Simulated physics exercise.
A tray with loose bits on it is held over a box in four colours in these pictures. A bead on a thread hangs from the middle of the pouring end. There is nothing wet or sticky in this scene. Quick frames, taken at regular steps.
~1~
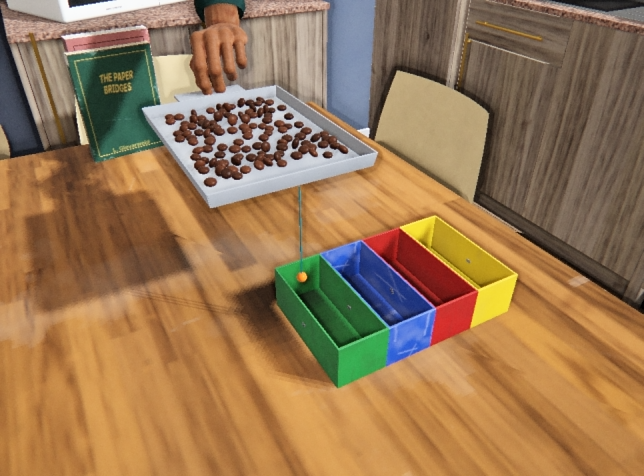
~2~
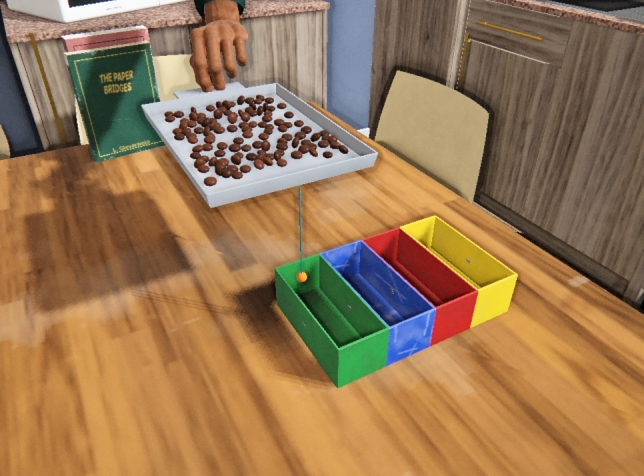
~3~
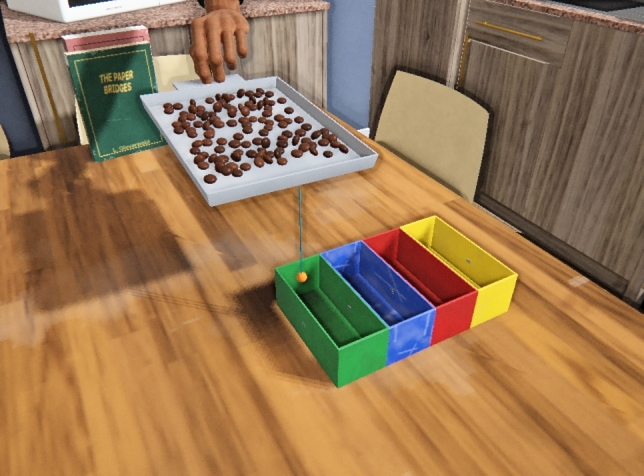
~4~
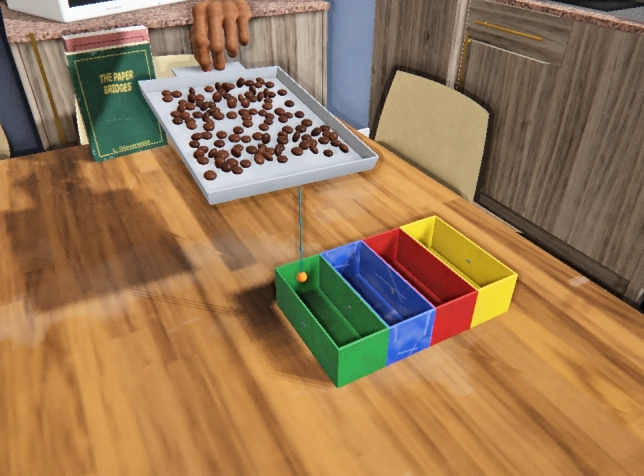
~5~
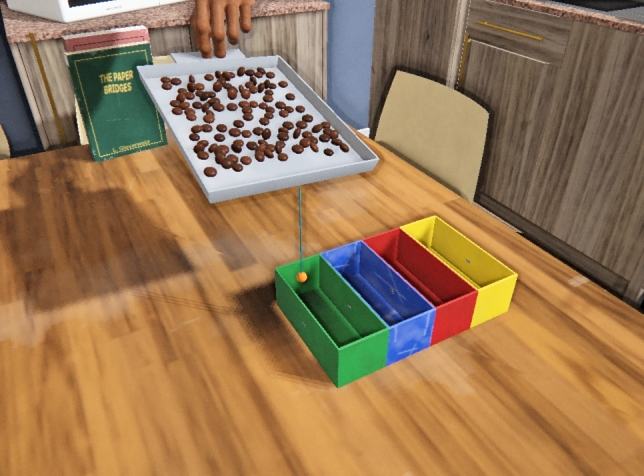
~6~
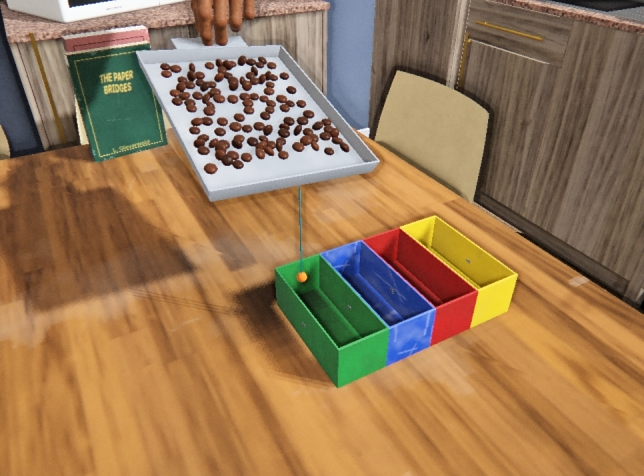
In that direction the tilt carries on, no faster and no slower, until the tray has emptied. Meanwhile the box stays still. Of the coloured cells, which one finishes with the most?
The blue cell finishes with the most.
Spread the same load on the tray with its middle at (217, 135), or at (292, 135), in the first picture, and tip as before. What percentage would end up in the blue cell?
Around 50 percent the first time, around 70 percent the second.
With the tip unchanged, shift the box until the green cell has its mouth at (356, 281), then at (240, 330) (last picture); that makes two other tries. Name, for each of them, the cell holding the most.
That green cell, then the cell in red.
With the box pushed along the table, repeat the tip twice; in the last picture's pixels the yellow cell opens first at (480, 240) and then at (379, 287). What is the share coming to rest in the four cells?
It comes to about 70 per cent the first time and about 90 per cent the second.
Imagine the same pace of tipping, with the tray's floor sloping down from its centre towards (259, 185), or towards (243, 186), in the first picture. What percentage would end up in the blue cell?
Lab note: Try one about 0 %, try two 0 %.
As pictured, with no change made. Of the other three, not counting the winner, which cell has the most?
Second place goes to the green cell.
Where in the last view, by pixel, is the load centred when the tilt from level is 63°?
Close to (319, 143).
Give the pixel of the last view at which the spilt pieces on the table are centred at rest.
Centre: Close to (319, 406).
Shortly afterwards, tray tipped steeply; all but a few on the tray; only a few falling or outside the box.
Next, tray tipped past a quarter turn; a little on the tray; near a third in the blue cell; near a quarter in the green cell; a little in the red cell; near a quarter falling or outside the box.
Some moments later, tray tipped past a quarter turn; near half in the blue cell; near a quarter in the green cell; a little in the red cell; a little falling or outside the box.
In the end, tray tipped past a quarter turn; near half in the blue cell; near a quarter in the green cell; a little in the red cell; none at all in the yellow cell; a little outside the box.
